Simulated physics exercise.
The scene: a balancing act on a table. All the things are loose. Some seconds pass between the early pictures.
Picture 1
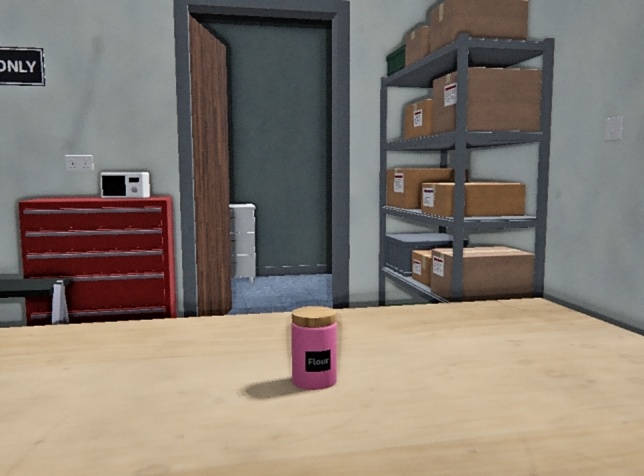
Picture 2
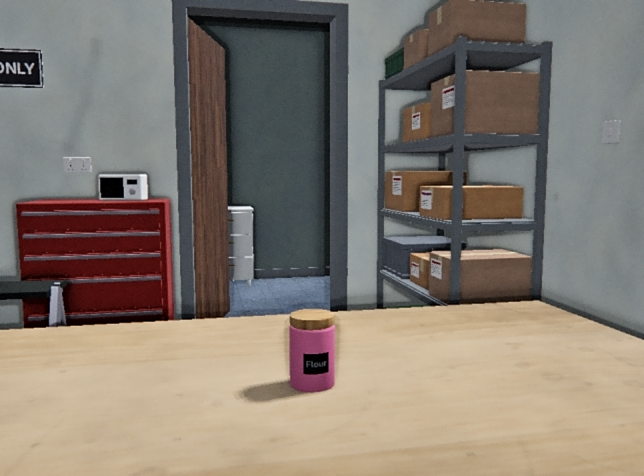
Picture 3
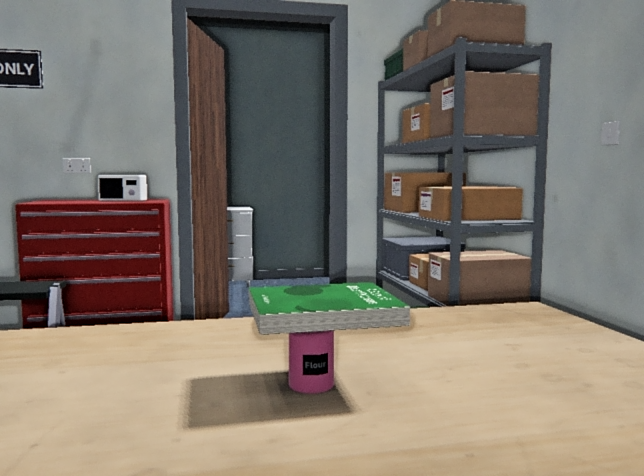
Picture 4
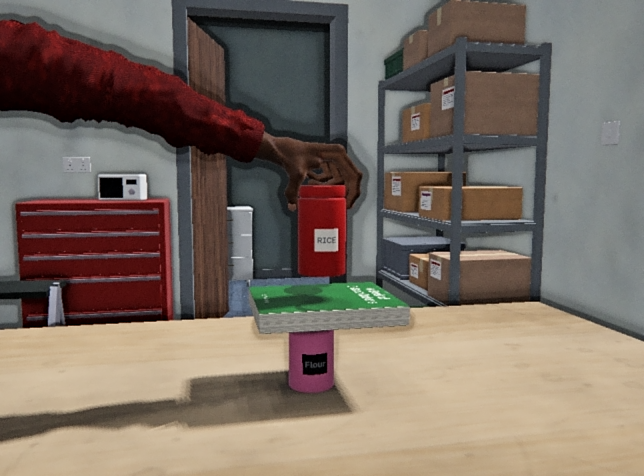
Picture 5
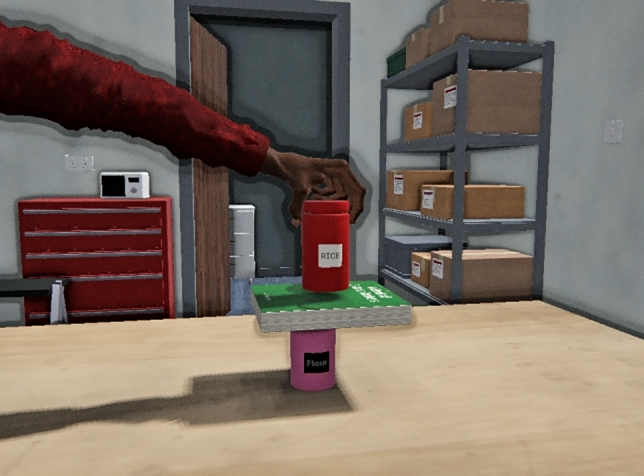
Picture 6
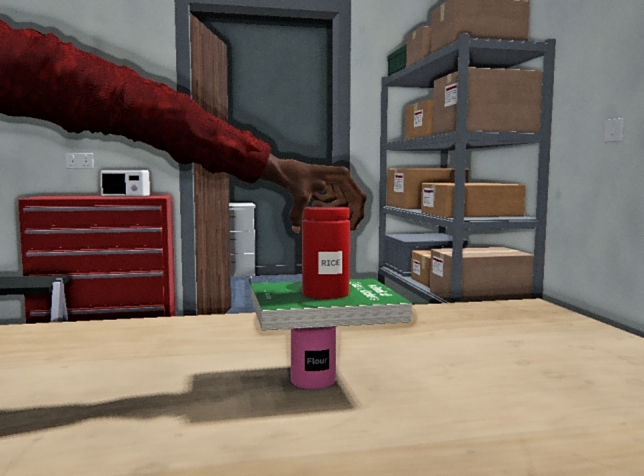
On a wooden table, a green book appears atop a pink jar, then a hand lowers a red jar onto it.
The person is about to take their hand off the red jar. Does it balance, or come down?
Here the stack stays up.
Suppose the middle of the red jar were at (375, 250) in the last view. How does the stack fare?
Then it comes apart.
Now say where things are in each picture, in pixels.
In the first picture, the last thing is not in view yet; pink jar (314, 347).
In the second picture, the last thing is not in view yet; pink jar (312, 349).
In the third picture, the last thing is not in view yet; pink jar (311, 350).
In the fourth picture, still above its spot; red jar (322, 229); pink jar (311, 350).
In the fifth picture, still above its spot; red jar (326, 244); pink jar (313, 348).
In the sixth picture, set down, still held; red jar (326, 251); pink jar (313, 346).
Then, 0.50 s after the last picture, nothing has stirred.
Then, 1.30 s after the last picture, red jar resting near (327, 252).
At rest, all 3 in place. Seen from the same camera at the end, red jar near (327, 252). The stack keeps its balance.
